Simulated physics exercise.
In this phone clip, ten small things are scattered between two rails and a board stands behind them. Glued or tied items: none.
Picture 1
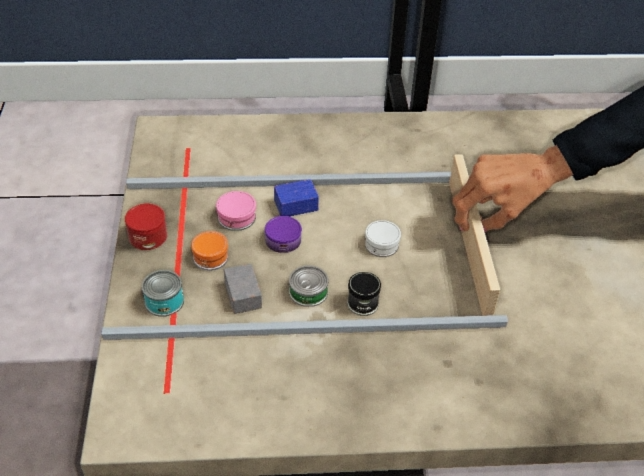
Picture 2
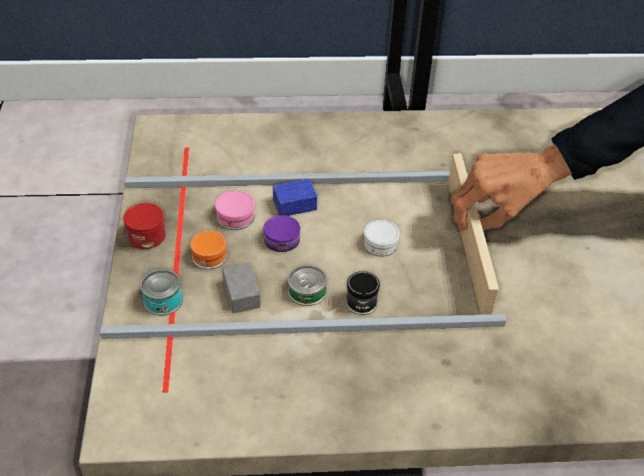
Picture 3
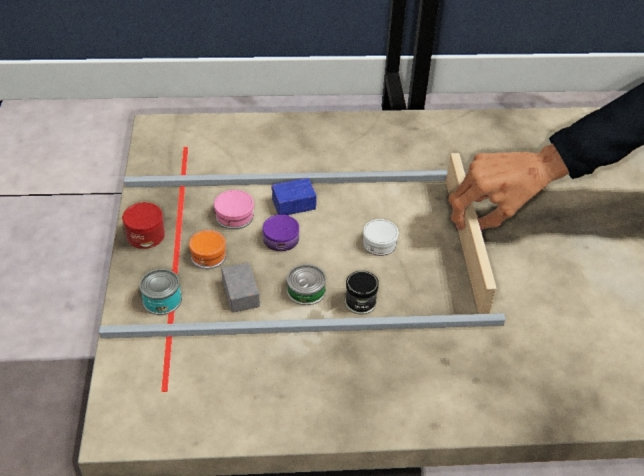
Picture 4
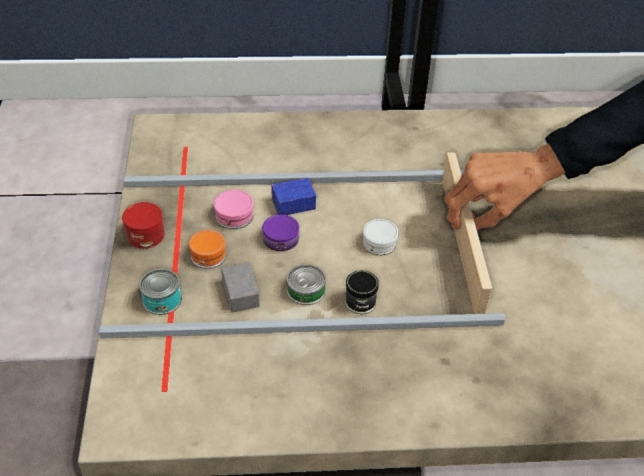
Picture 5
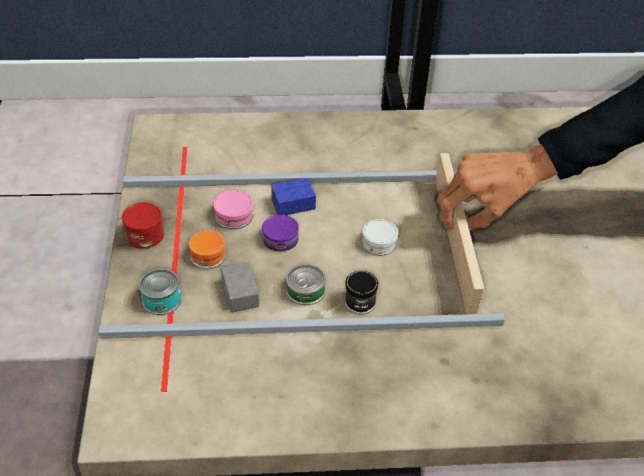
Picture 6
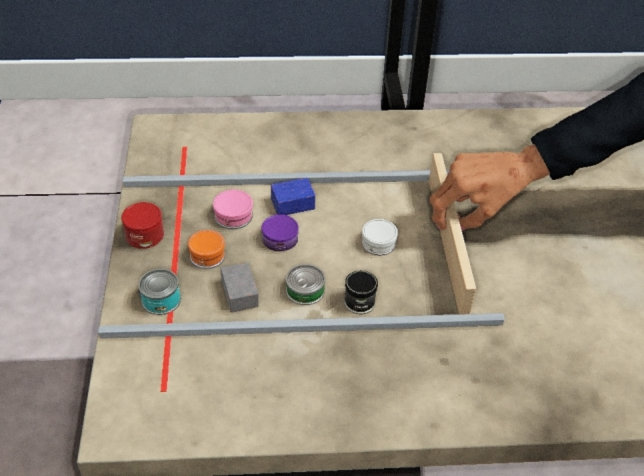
A hand in a dark sleeve holds a wooden board upright at the right end of two grey rails on a mottled tabletop, seen from above at an angle. Between the rails sit red, turquoise, orange, pink, purple, green-banded, black and white containers with blue and grey blocks, a red tape line crossing at left. The hand slides the board slightly left while the objects stay put.
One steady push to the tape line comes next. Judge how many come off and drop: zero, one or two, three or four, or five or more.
I expect the drop count to reach one but not three.
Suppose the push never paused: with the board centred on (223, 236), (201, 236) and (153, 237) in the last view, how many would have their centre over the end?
Respectively, 0, 0 and 5.
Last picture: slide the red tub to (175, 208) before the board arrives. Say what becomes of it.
From that start the object does not stay.
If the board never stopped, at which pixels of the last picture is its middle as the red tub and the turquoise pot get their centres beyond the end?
First near (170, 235), second near (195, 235).
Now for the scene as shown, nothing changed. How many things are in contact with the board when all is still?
Tally at the end: 4.
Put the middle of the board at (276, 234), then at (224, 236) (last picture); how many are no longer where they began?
At that stage 8; at the next, 10.
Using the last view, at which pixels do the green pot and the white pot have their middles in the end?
They end up close to (153, 280) and (158, 245).
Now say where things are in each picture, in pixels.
Red tub (146, 227); turquoise pot (163, 293); orange tin (210, 251); board (472, 231); tape (179, 253), in the first frame.
Turquoise pot (162, 292); purple tub (282, 234), in the second frame.
Orange tin (208, 249); black pot (362, 293), in the third frame.
Red tub (144, 226); blue block (294, 197), in the fourth frame.
Turquoise pot (160, 292); grey block (240, 287), in the fifth frame.
Red tub (143, 226); turquoise pot (160, 292); orange tin (207, 249); board (450, 230); tape (176, 252), in the sixth frame.
A little later, none off yet; red tub at rest near (143, 226); turquoise pot at rest near (160, 292); orange tin at rest near (207, 249).
Next, none off yet; red tub shifted a little near (132, 224); turquoise pot shifted about its own width near (127, 294); orange tin shifted about its own width near (169, 259).
When it is over, the number that fall off is one or two; down, turquoise pot.
